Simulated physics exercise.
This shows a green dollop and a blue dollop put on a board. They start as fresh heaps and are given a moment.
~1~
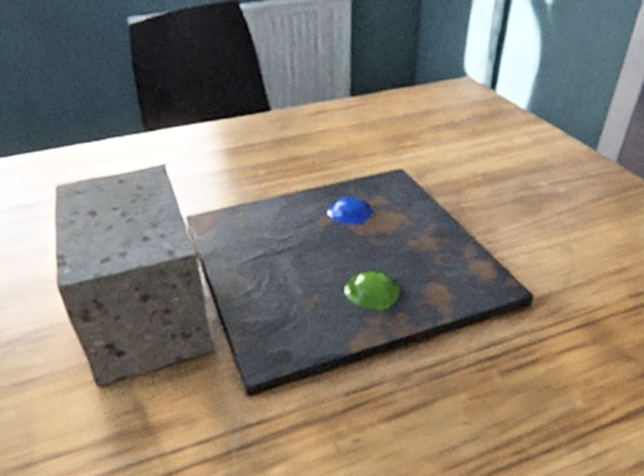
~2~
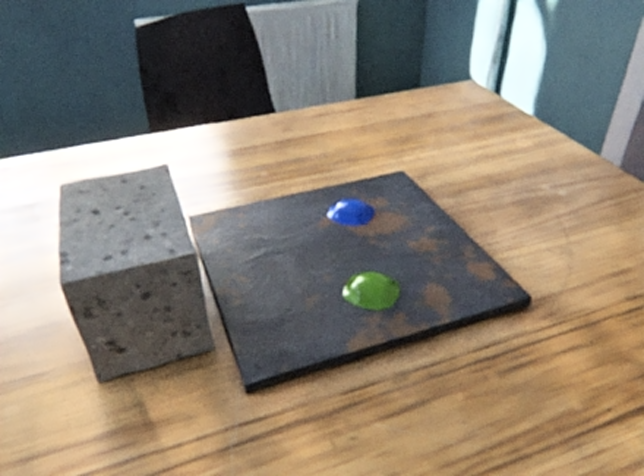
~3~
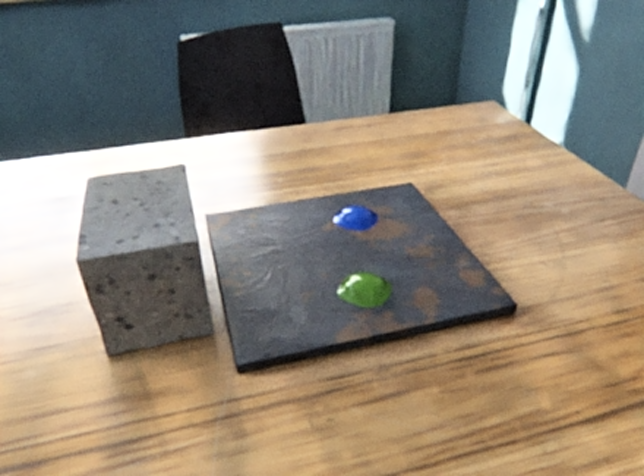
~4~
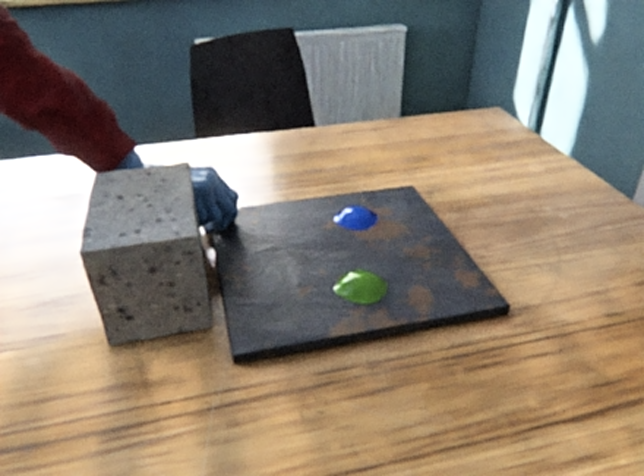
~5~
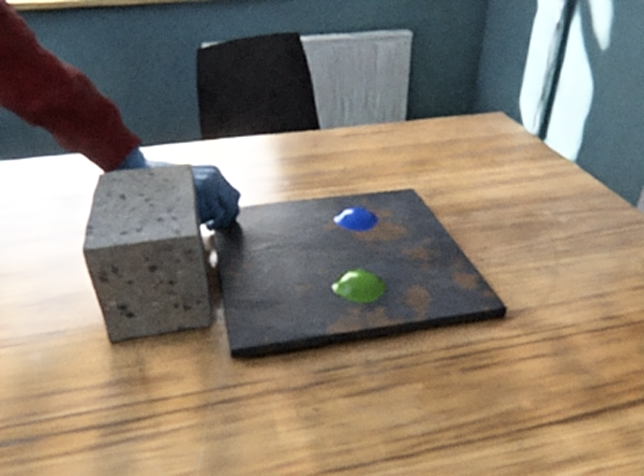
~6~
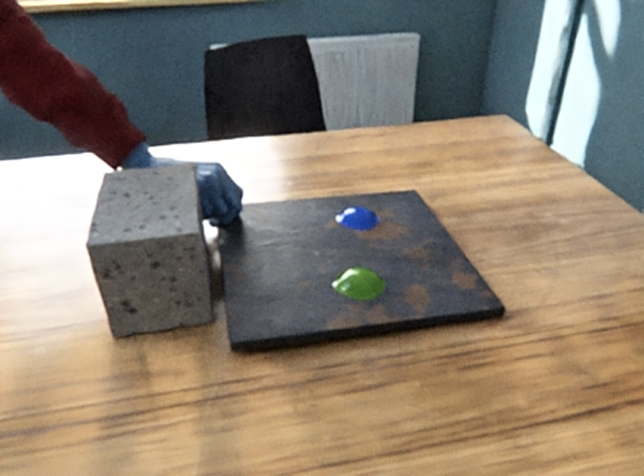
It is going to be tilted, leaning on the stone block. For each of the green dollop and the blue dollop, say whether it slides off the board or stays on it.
Green dollop: Stays on; blue dollop: Stays on.
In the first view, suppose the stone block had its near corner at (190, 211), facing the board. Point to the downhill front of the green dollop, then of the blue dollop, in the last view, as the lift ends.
The tips end near (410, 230) and near (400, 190), in that order.
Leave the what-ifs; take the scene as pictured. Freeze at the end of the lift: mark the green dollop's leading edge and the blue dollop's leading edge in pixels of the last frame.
You'd find them at (399, 244) and (387, 194), in that order.
Soon after, slope about 26°; the green dollop has not moved; the blue dollop has not moved.
Later, the green dollop has not moved; the blue dollop has not moved.
In the end, slope about 26°; the green dollop has not moved; the blue dollop has not moved.
